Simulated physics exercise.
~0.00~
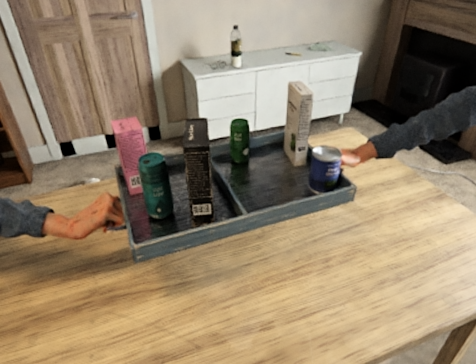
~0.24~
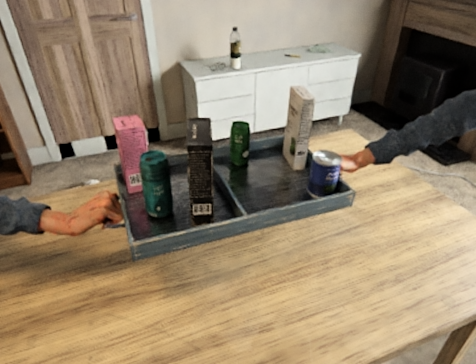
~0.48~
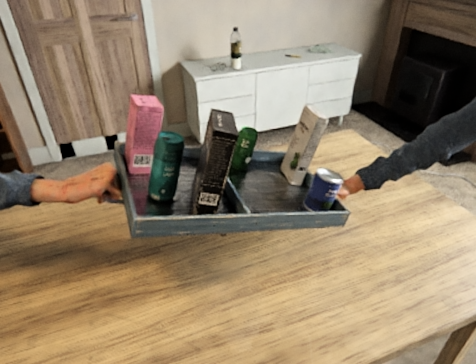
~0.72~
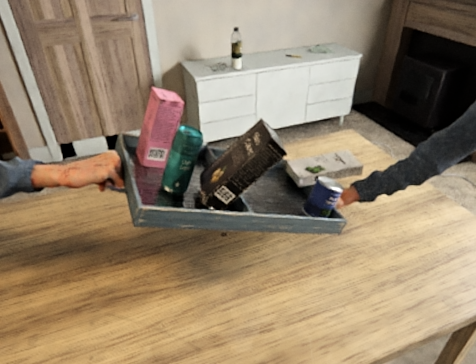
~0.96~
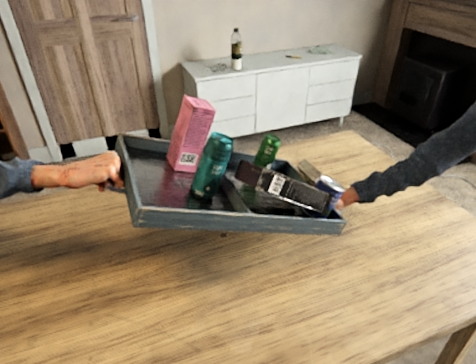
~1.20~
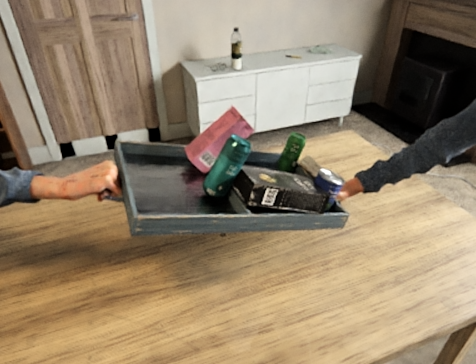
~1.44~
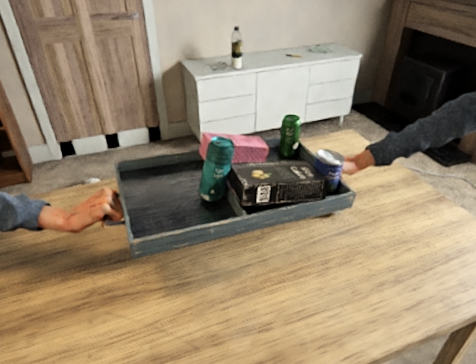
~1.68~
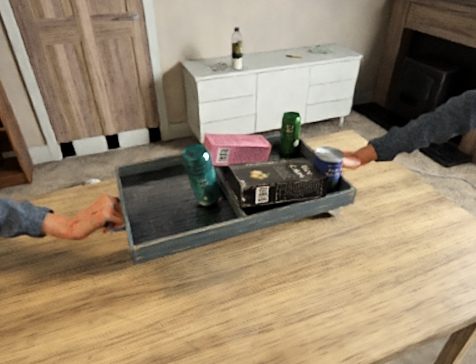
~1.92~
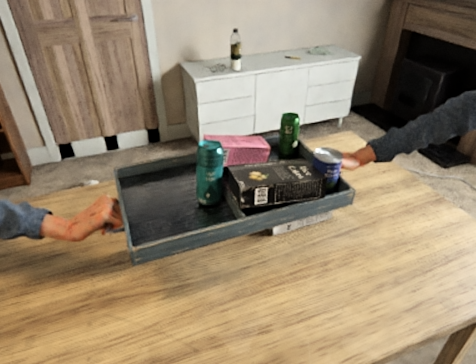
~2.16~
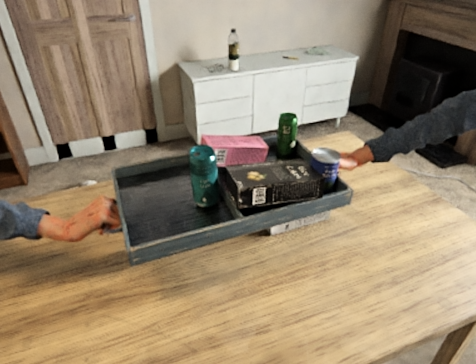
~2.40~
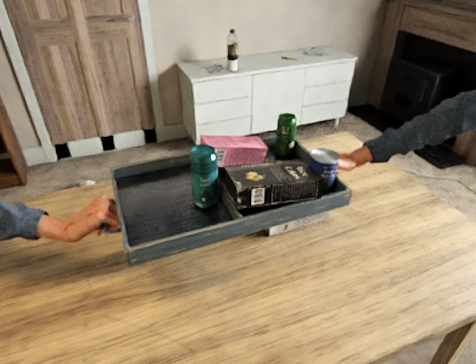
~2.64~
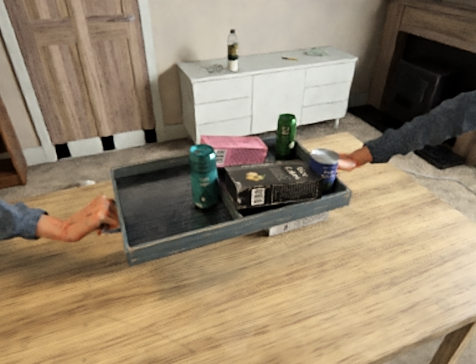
A dark, divided tray is held by two hands above a pale wooden table, seen from slightly above in a room with a white sideboard behind. It carries a pink carton and turquoise can on the left, a tall black packet near the middle, and a green can, white packet and blue tin on the right. The tray tips right edge down, and the white and black packets topple. The pink carton leans, then falls as the cans slide right. Levelled again, the tray holds both cans upright, while the white packet lies on the table beneath.
